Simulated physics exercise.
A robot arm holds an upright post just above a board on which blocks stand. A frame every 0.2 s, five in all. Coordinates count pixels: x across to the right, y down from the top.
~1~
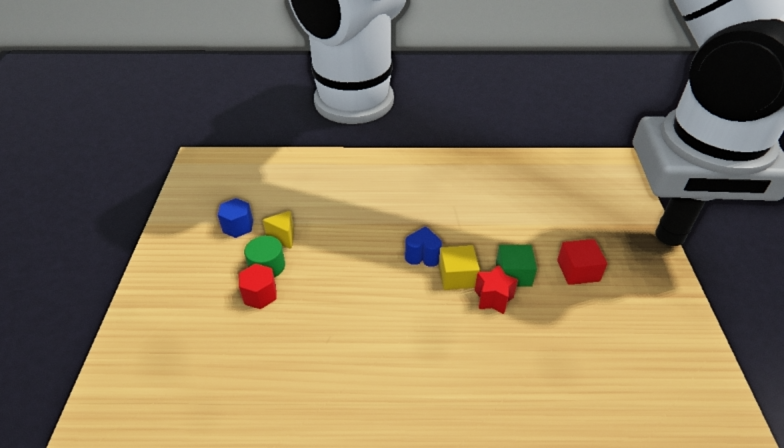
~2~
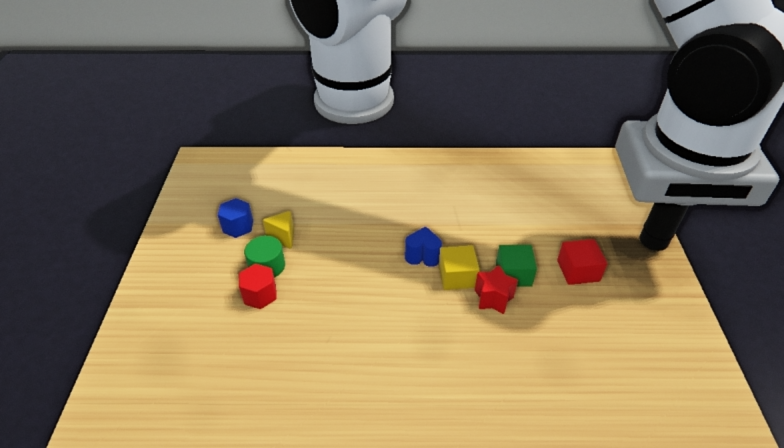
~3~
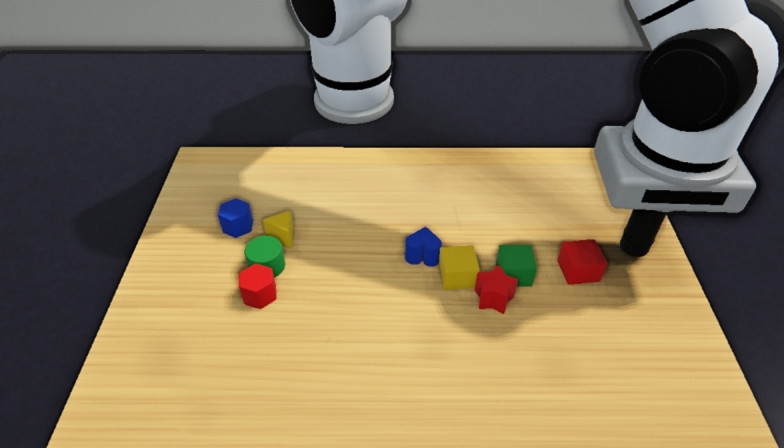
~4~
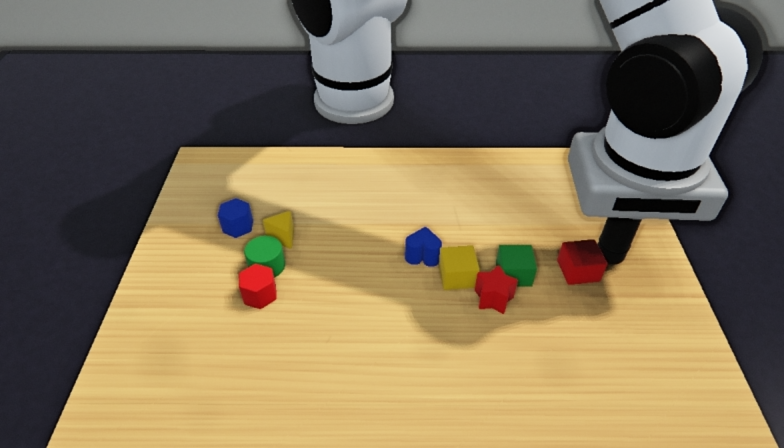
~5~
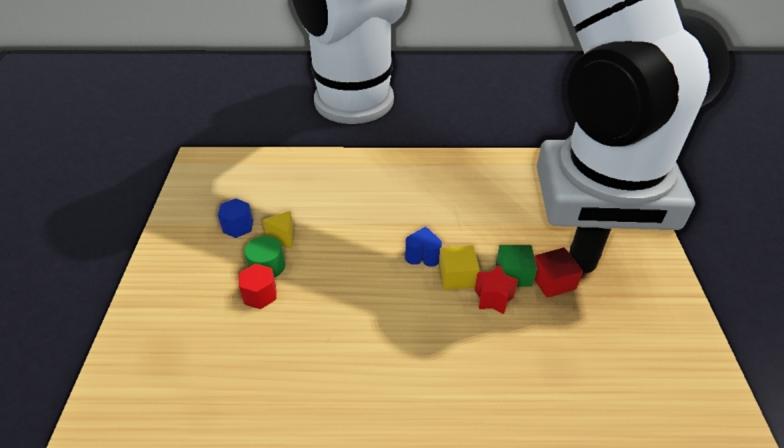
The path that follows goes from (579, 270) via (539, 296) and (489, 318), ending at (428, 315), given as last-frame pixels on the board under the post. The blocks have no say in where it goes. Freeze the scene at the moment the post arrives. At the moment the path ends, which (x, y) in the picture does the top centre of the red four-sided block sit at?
The top centre is at (397, 277).
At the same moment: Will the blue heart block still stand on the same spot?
No, it doesn't check out.
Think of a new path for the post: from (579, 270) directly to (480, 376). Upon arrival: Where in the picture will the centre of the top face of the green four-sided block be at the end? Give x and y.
Somewhere near (487, 257).
The first path, step by step. One third of the way, post at (540, 290); blue heart block at (413, 233); yellow four-sided block at (440, 257), turned 25° clockwise; red star-shaped block at (471, 286), turned 30° anticlockwise; green four-sided block at (476, 259), turned 20° clockwise; red four-sided block at (507, 280), turned 40° clockwise.
Two thirds of the way, post at (490, 312); blue heart block at (398, 223), turned 25° anticlockwise; yellow four-sided block at (414, 244), turned 60° clockwise; red star-shaped block at (416, 278); green four-sided block at (443, 260), turned 55° clockwise; red four-sided block at (452, 290), turned 75° clockwise.
At the end, post at (428, 309); blue heart block at (392, 207), turned 20° anticlockwise; yellow four-sided block at (400, 226), turned 85° clockwise; red star-shaped block at (378, 253), turned 40° clockwise; green four-sided block at (413, 250), turned 90° clockwise; red four-sided block at (397, 277), turned 110° clockwise.
